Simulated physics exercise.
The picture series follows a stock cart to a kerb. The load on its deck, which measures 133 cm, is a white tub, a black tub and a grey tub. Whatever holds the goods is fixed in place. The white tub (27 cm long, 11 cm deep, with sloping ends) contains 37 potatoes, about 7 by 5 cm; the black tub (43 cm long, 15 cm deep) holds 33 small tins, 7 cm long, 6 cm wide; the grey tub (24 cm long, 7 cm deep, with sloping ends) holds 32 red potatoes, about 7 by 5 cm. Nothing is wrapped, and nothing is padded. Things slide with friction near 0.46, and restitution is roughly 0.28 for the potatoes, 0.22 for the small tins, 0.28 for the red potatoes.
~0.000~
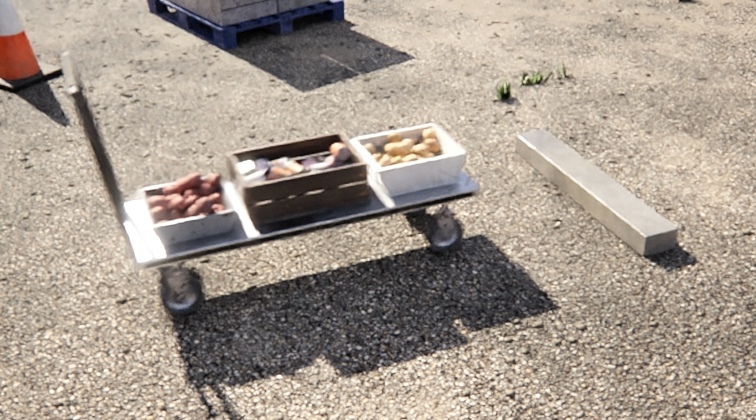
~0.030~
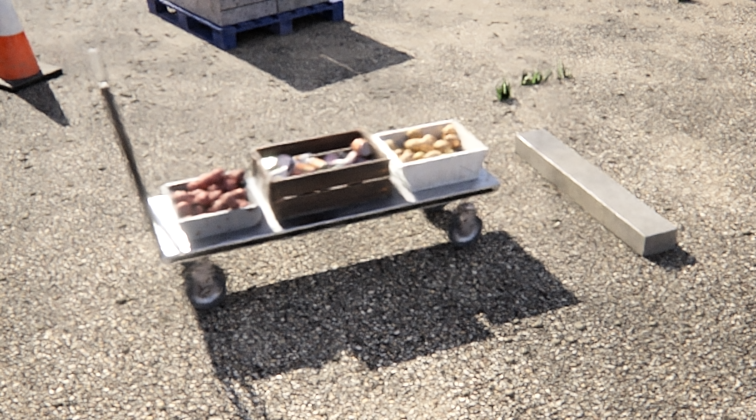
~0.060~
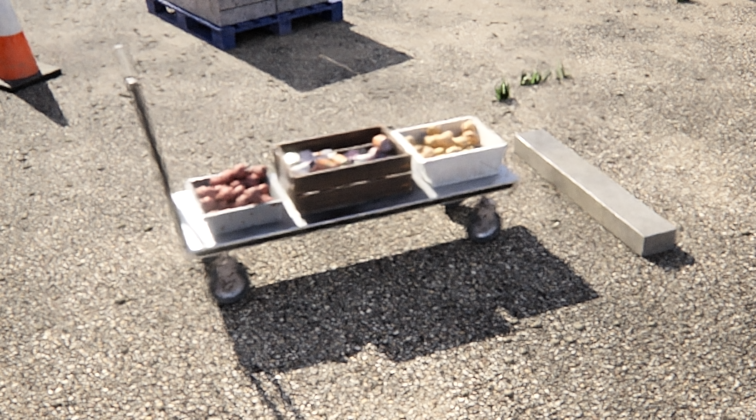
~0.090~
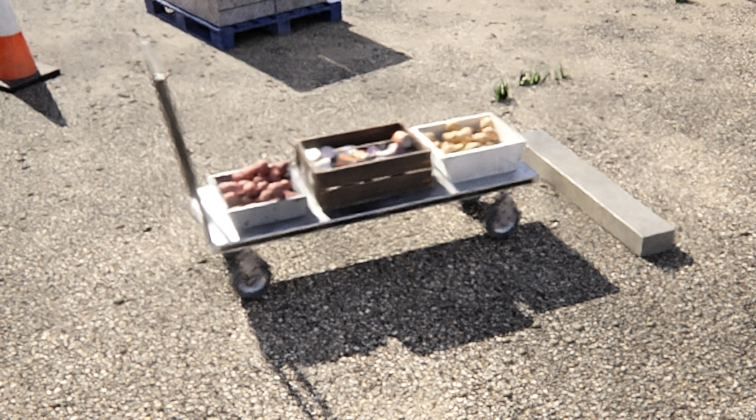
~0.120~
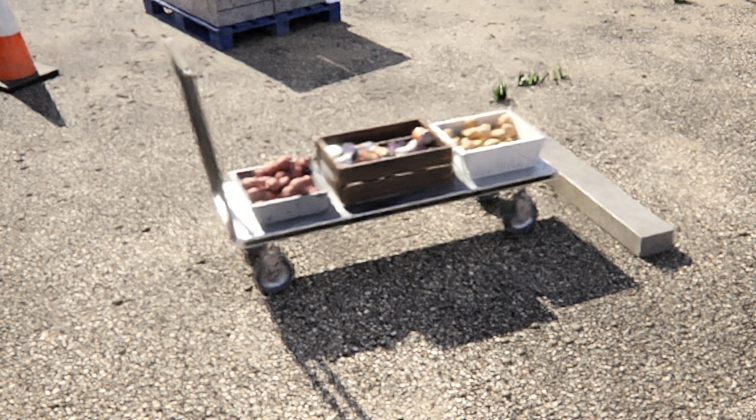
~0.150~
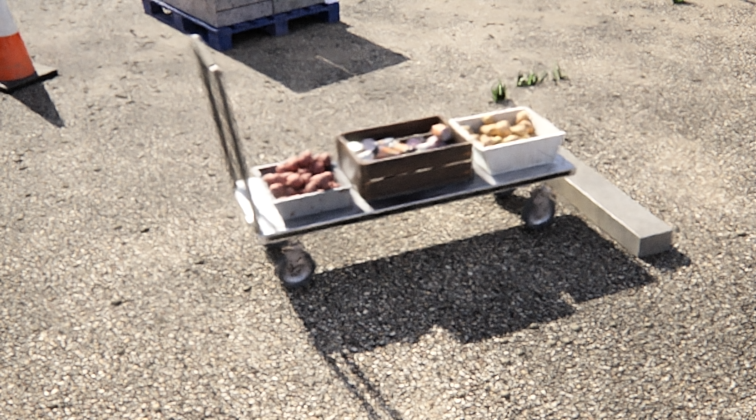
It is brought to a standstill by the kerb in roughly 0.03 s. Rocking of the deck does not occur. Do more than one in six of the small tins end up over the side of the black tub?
No.
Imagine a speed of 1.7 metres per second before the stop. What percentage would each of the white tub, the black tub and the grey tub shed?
Then the white tub sheds 0 per cent of its load, the black tub 0 per cent, and the grey tub 10 per cent.
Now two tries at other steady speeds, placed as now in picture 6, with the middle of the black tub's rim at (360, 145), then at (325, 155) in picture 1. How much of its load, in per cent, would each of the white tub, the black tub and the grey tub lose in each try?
White tub 0 and 10, black tub 0 and 0, grey tub 10 and 20 per cent.
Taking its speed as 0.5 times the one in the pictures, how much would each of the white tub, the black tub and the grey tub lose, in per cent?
White tub 0, black tub 0, grey tub 10 per cent.
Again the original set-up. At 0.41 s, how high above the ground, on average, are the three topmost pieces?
About 54 cm.
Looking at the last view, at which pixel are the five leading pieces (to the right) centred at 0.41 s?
I'd put them at about (616, 98).
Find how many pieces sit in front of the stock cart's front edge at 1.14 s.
About 6.
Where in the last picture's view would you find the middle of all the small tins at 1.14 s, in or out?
Centre: Around (457, 152) px.
After 0.19 s, the wheels strike.
After 0.29 s, white tub 36 in, 1 out, black tub 33 in, 0 out and grey tub 30 in, 2 out.
After 0.41 s, white tub 31 in, 6 out, black tub 33 in, 0 out and grey tub 26 in, 6 out.
After 0.64 s, white tub 31 in, 6 out, black tub 33 in, 0 out and grey tub 24 in, 8 out.
Outcome (at 1.14 s), white tub 31 in, 6 out, black tub 33 in, 0 out and grey tub 24 in, 8 out. Asked share, 0 of 33, 0 per cent.
